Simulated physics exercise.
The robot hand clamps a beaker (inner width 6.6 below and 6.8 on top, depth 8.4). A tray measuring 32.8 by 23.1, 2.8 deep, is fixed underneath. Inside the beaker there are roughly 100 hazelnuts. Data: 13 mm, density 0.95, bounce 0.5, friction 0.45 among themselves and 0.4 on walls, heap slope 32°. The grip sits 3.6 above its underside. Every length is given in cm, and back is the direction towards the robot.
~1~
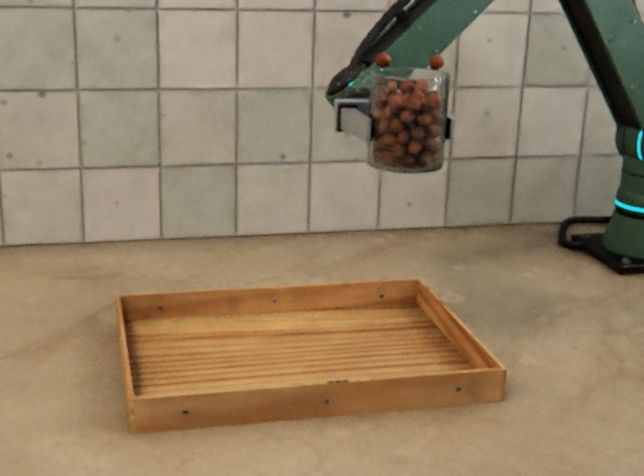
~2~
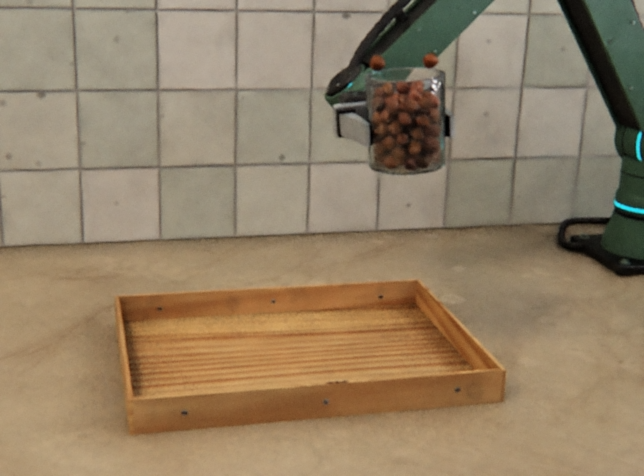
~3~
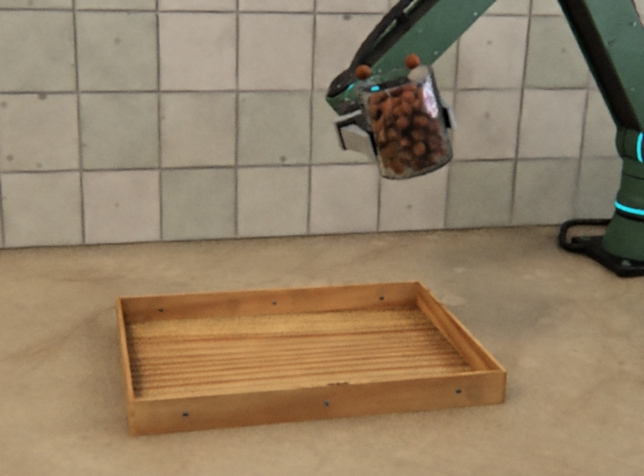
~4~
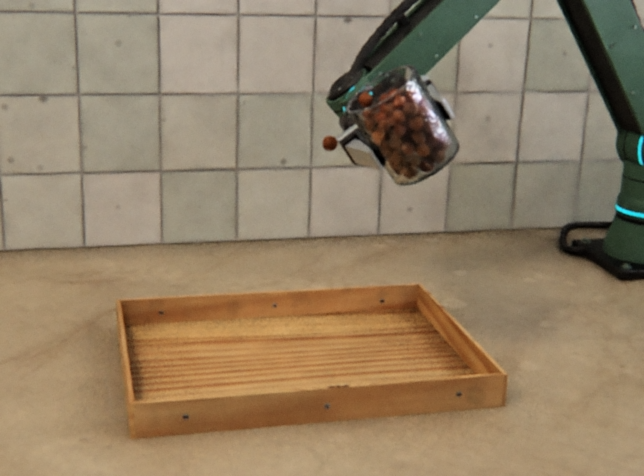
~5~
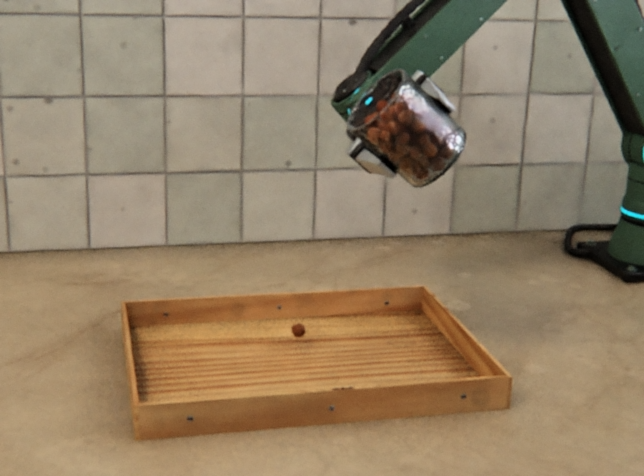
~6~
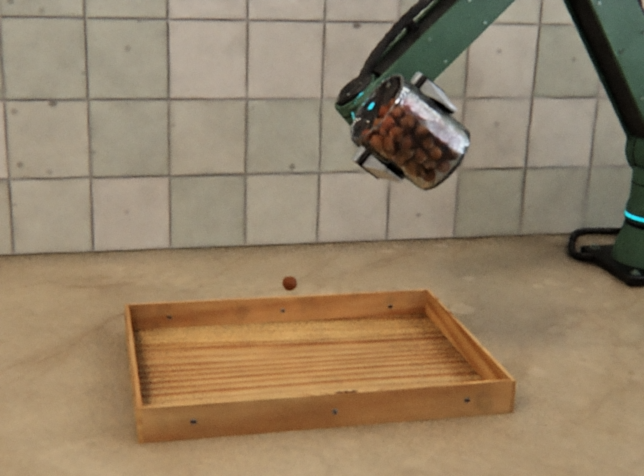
A robot arm tilts a clear beaker of hazelnuts, and one drops and bounces in the wooden tray.
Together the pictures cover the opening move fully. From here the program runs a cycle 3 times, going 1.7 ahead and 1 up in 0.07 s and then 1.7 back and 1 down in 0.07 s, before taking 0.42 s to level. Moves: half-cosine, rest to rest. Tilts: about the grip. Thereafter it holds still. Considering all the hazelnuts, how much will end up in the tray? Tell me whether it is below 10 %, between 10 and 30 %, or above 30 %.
That share comes out between 10 and 30 %.
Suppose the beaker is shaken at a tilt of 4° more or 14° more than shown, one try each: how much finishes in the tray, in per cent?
About 25 and 45 per cent.
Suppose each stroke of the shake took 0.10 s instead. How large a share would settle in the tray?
In that case about 5 in a hundred.
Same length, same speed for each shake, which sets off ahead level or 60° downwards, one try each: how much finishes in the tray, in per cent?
Near 10 and 0 percent respectively.
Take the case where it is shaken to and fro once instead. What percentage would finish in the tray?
Then roughly 5 percent.
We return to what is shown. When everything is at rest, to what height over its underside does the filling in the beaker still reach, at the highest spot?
I'd put it at close to 7.5 centimetres.
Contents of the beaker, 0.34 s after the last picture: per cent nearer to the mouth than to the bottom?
45 per cent.
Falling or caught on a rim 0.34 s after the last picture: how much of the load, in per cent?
About 9 per cent.
Then, 0.34 s on, tilted 54° forward, highest piece 26 above the table; 87 in the beaker, 3 in the tray, 9 in flight or on a rim.
Then, 0.67 s on, tilted 19° forward, highest piece 26 above the table; 80 in the beaker, 16 in the tray, 3 in flight or on a rim.
Then, 1.04 s on, level, highest piece 27 above the table; 80 in the beaker, 16 in the tray, 3 on the table or floor.
Then, 2.09 s on, level, highest piece 27 above the table; 80 in the beaker, 16 in the tray, 3 on the table or floor.
In the end, 80 in the beaker, 16 in the tray, 3 on the table or floor. That is 16 % in the tray.
